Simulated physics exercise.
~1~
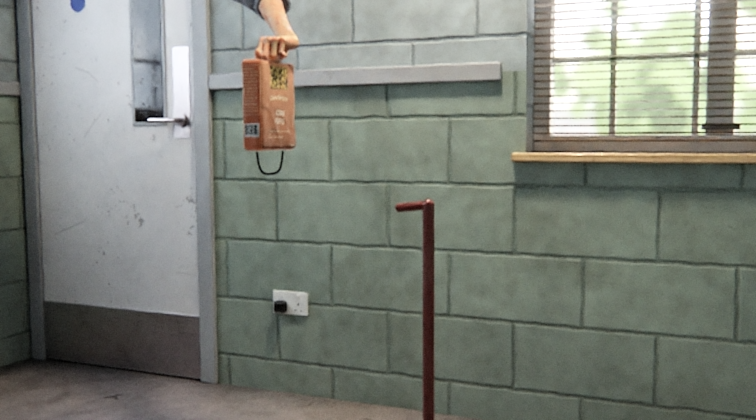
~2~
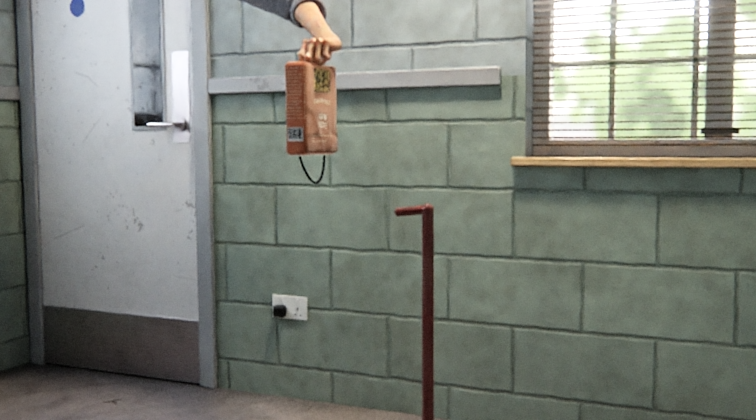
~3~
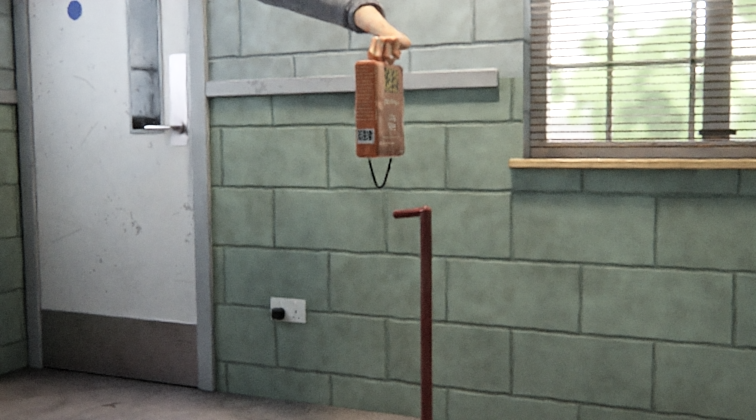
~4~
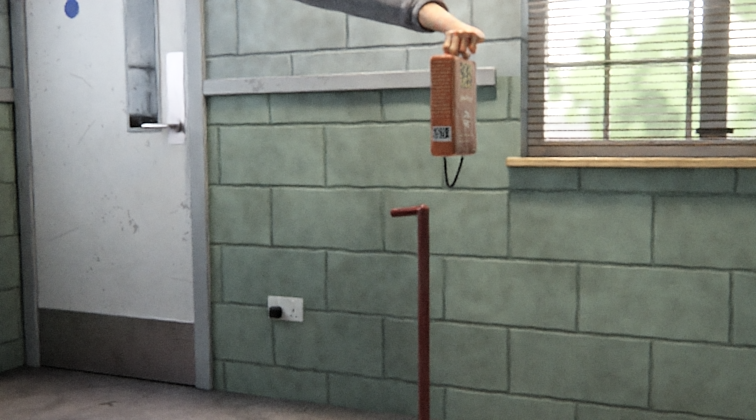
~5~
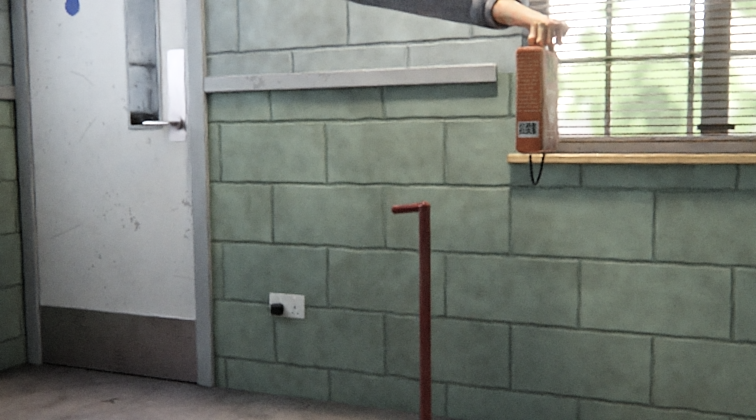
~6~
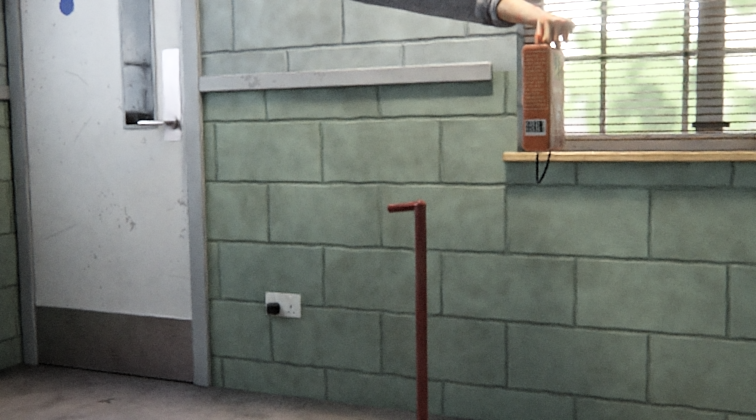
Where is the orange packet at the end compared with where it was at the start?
It starts to the left of the red post, near the door, and ends to the right of the post, in front of the left edge of the window at about the same height.
Orange packet with a dangling black loop being carried rightward by a hand, passing freely above a hooked red post toward the window.
